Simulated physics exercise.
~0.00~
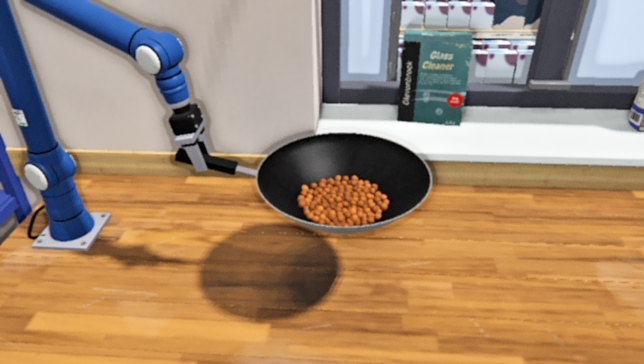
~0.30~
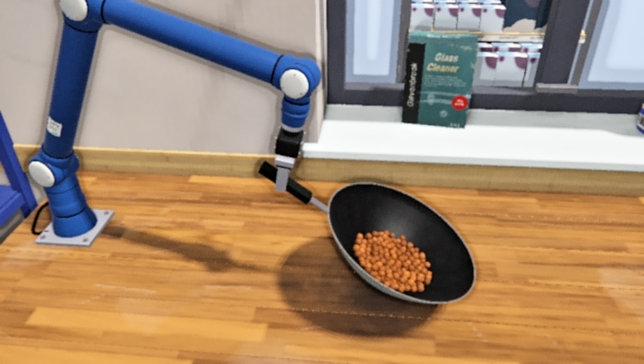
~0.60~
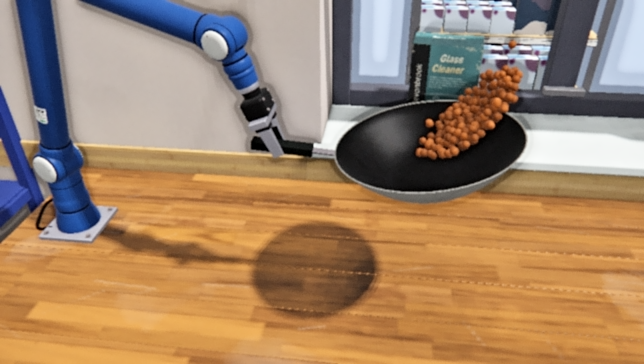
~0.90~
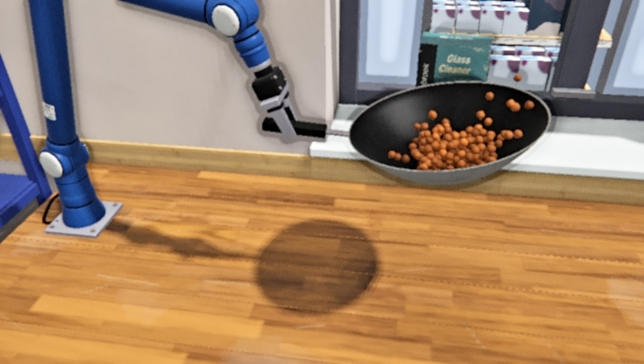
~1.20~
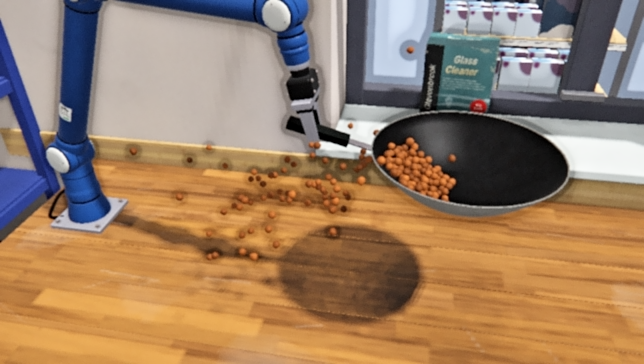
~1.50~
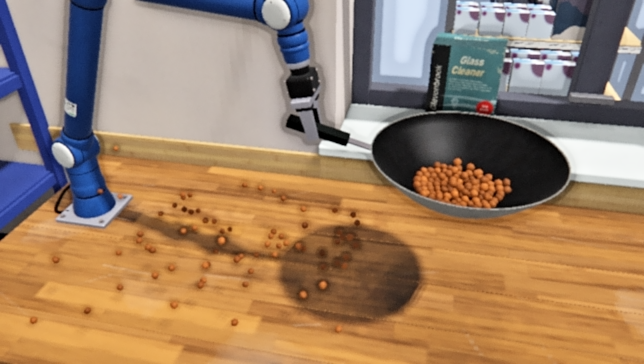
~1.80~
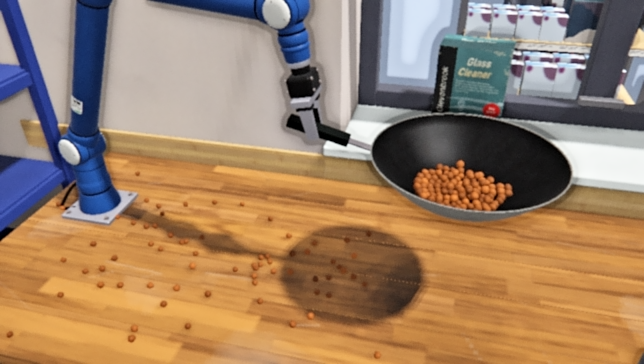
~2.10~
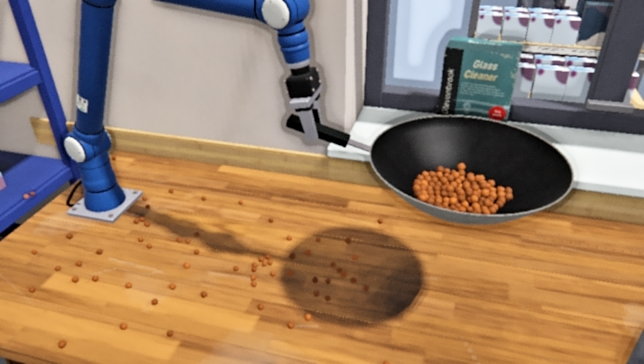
On a wooden worktop by a window, a blue robot arm tossing hazelnuts in a black wok, many spilling across the surface.
